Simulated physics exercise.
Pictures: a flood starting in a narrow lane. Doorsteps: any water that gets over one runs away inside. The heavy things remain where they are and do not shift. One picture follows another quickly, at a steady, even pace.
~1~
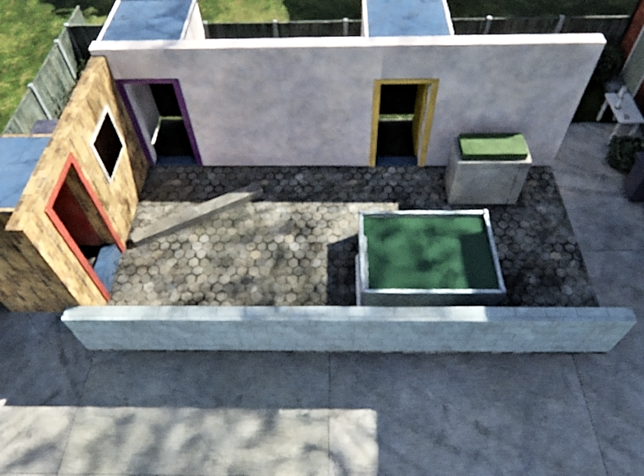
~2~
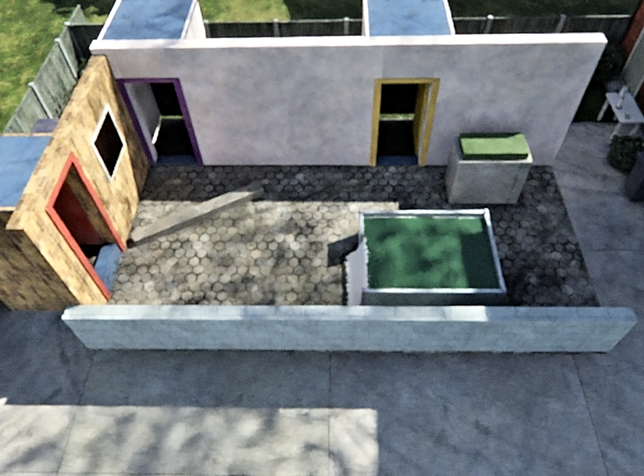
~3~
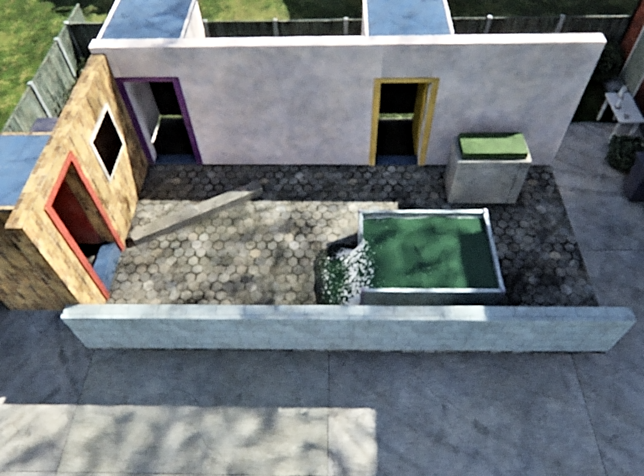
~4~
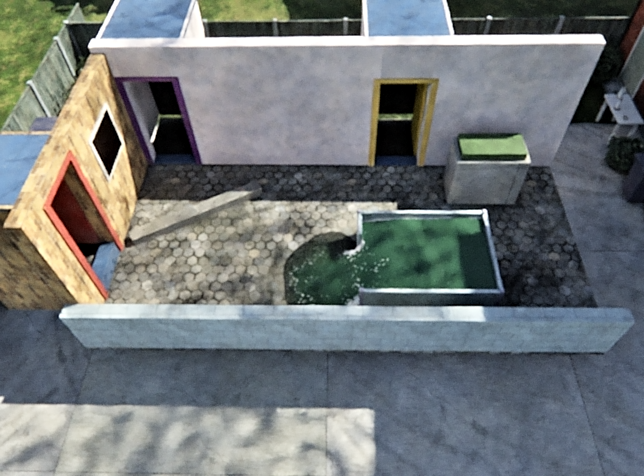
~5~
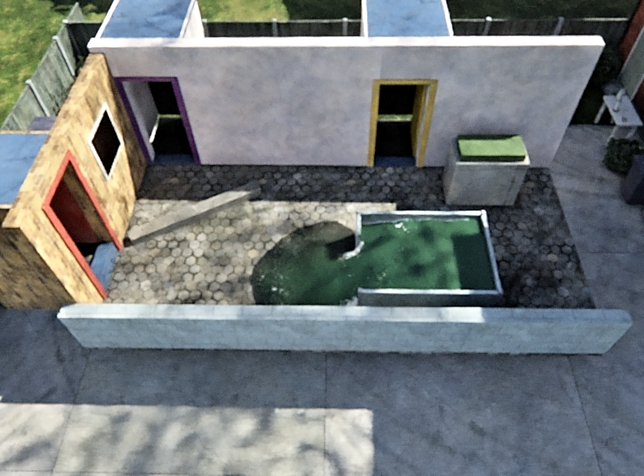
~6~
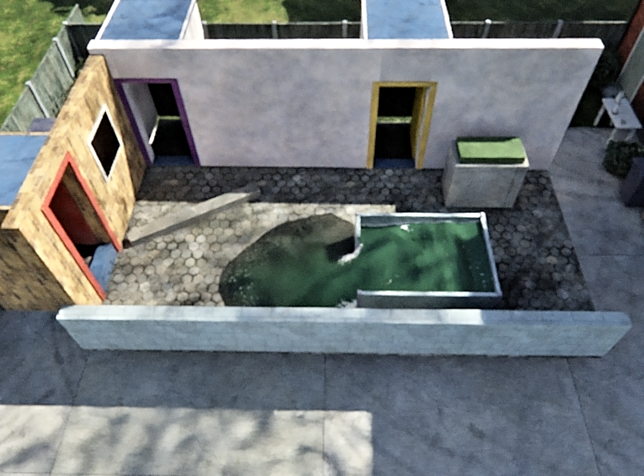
In a walled paved yard, green water pours from the left side of an open tank and spreads leftward across the paving.
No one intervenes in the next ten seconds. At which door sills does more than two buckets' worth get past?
The purple door receives more than two buckets; the yellow door receives more than two buckets; the red door receives no more than two buckets.
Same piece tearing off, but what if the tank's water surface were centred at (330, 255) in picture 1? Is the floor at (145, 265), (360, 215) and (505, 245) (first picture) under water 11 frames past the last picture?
First one gets inundated, next one stays unwetted, last one stays unwetted.
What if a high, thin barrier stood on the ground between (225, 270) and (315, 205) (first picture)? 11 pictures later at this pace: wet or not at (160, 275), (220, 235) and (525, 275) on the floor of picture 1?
Taking the points in order - wetted, unwetted, unwetted.
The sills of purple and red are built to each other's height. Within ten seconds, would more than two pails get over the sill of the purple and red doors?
Purple: Remains below; red: Rises above.
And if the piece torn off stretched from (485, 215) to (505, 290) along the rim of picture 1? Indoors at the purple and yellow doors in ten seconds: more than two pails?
I'd expect the purple one to stay beneath the mark and the yellow one to stay beneath the mark.
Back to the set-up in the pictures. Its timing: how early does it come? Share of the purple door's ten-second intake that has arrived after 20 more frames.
About 10 %.
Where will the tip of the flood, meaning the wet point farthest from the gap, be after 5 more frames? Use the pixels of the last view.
I'd say near (104, 298).
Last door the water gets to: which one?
I'd say the one in yellow.
A moment on, water covers 35 % of the floor; the purple door not reached, the yellow door not reached, the red door wet at the sill, nothing in.
Next, water covers 35 % of the floor; the purple door not reached, the yellow door not reached, the red door wet at the sill, nothing in.
Then, water covers 50 % of the floor; the purple door under two buckets in, the yellow door not reached, the red door wet at the sill, nothing in.
Later, water covers 60 % of the floor; the purple door over two buckets in, the yellow door wet at the sill, nothing in, the red door wet at the sill, nothing in.
In the end, water covers 85 % of the floor; the purple door over two buckets in, the yellow door over two buckets in, the red door wet at the sill, nothing in.
